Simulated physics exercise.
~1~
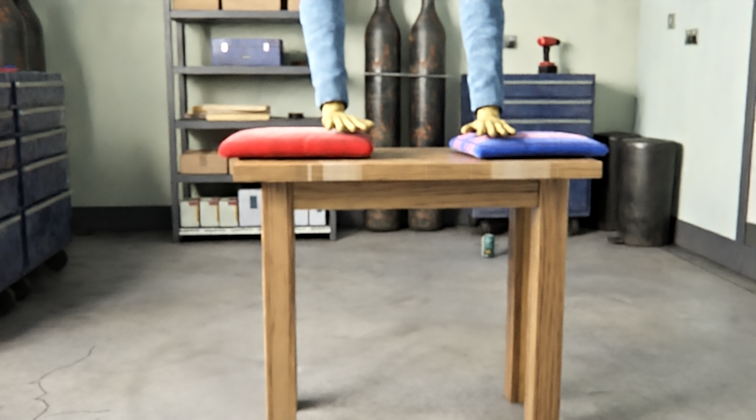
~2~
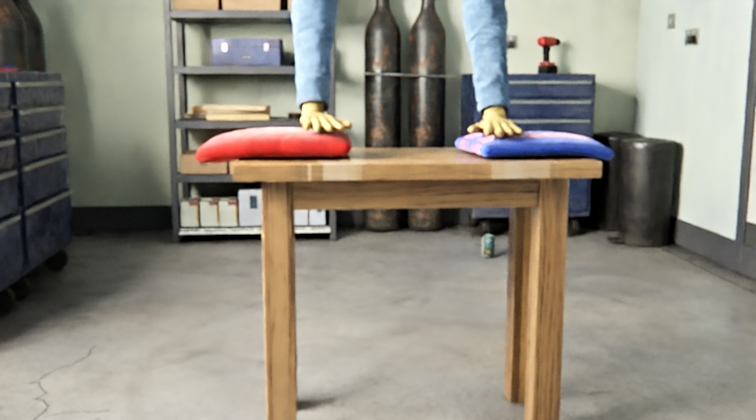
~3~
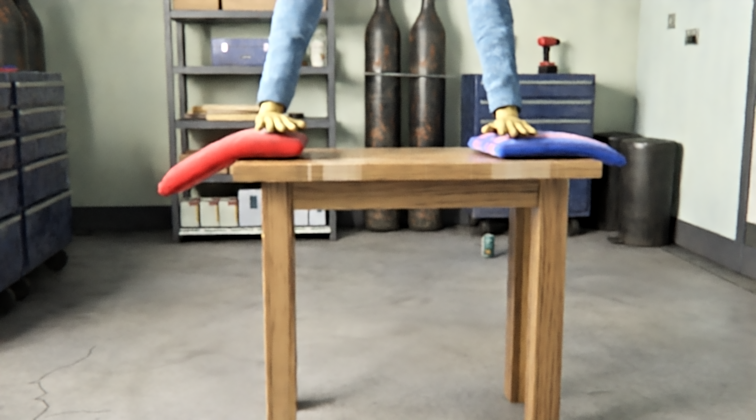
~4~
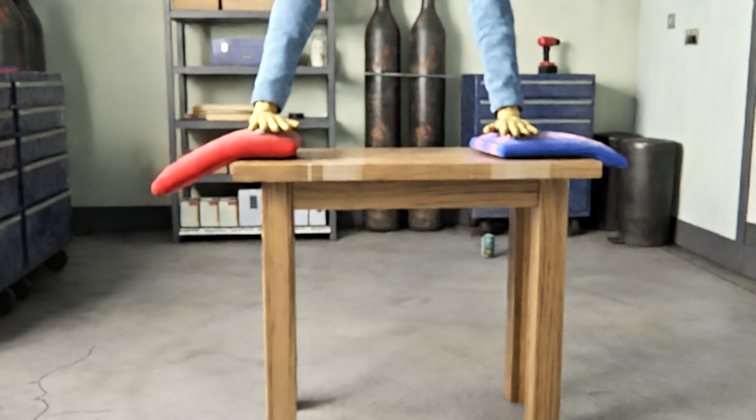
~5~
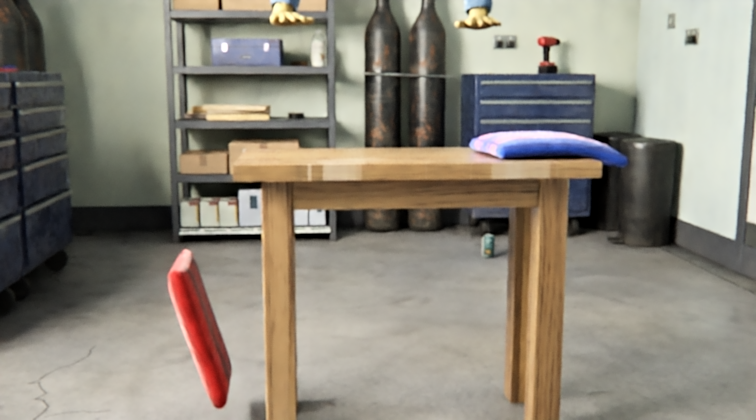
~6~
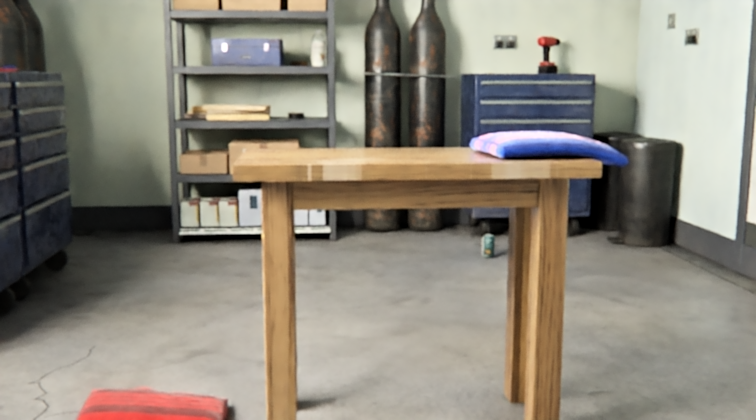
A red folded blanket and a blue one are pushed apart on a wooden table by two gloved hands, the red sliding left until it droops over the edge. The hands lift away, and the red one falls to the floor while the blue one stays on top.
